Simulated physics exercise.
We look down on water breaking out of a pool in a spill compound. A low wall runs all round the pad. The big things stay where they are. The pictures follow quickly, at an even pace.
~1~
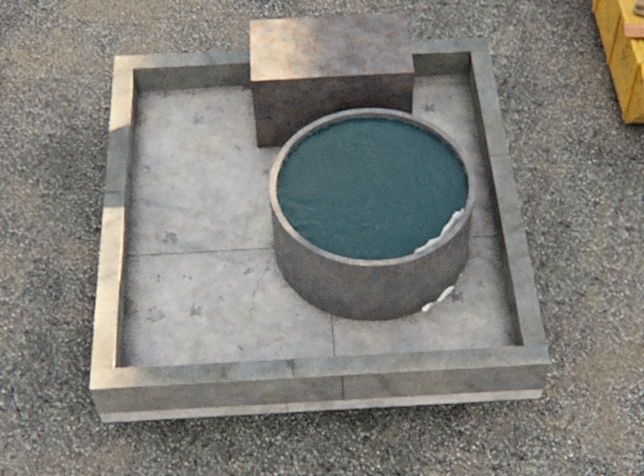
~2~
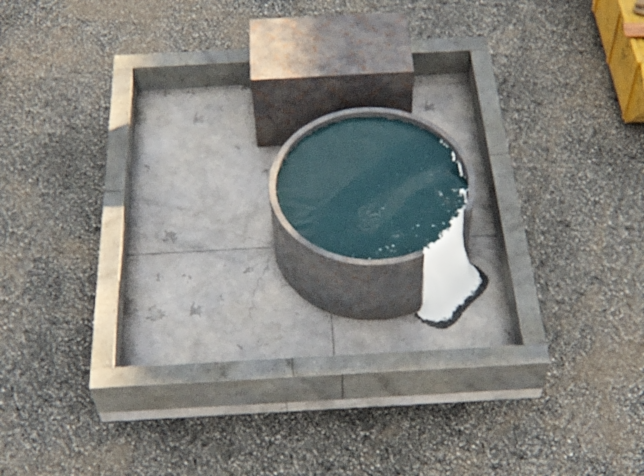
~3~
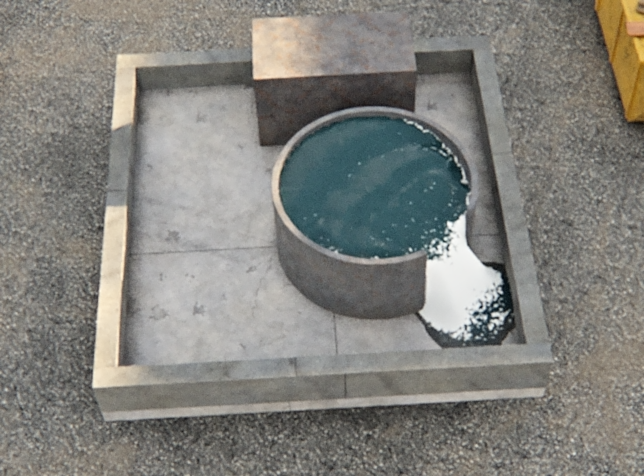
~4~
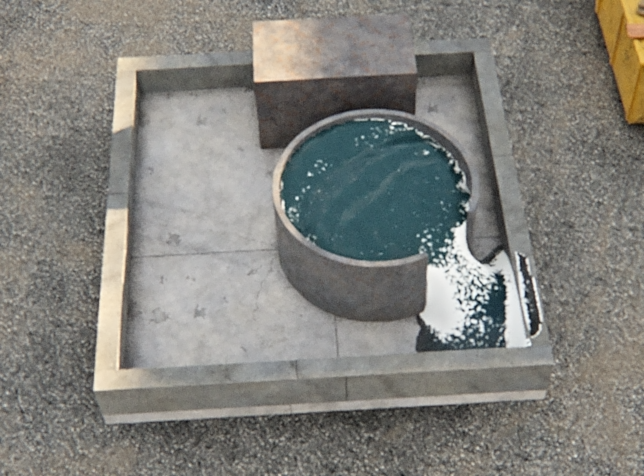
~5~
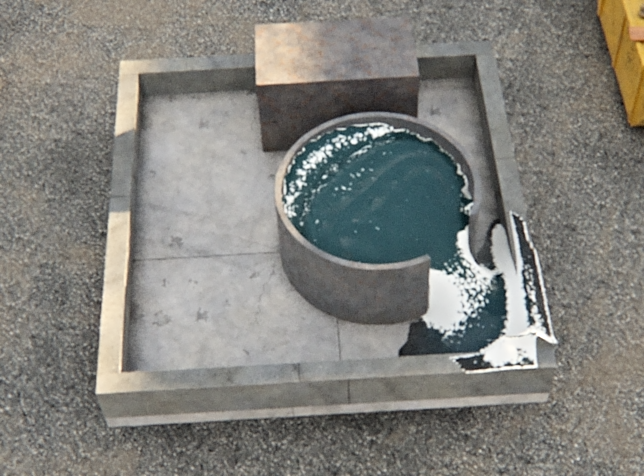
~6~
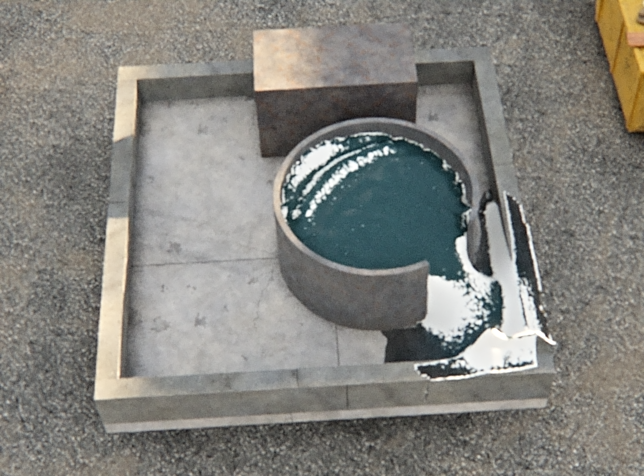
Teal water bursting from a gap in a round tank, foaming across a walled concrete pad and splashing over the low wall.
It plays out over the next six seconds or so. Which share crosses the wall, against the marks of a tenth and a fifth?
The share lost is between a tenth and a fifth.
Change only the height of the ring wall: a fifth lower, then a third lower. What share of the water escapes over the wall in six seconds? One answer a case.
About 26 and 34 per cent.
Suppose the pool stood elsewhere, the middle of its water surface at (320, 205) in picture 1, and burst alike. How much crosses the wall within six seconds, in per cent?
Close to 12 %.
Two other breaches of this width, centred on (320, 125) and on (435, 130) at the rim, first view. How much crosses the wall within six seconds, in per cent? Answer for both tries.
Near 0 and 16 in a hundred.
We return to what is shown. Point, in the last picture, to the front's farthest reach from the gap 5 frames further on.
Roughly at (467, 85).
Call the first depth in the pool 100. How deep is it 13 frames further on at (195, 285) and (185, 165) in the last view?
In turn 2 and 0 in a hundred.
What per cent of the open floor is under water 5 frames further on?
Roughly 35 per cent.
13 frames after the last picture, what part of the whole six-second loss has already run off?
I make it 90 per cent.
A moment on, water covers 20 % of the floor; the low wall has let 3 % over.
Next, water covers 30 % of the floor; the low wall has let 6 % over.
Then, water covers 55 % of the floor; the low wall has let 13 % over.
Later, water covers 75 % of the floor; the low wall has let 15 % over.
In the end, water covers 80 % of the floor; the low wall has let 15 % over.
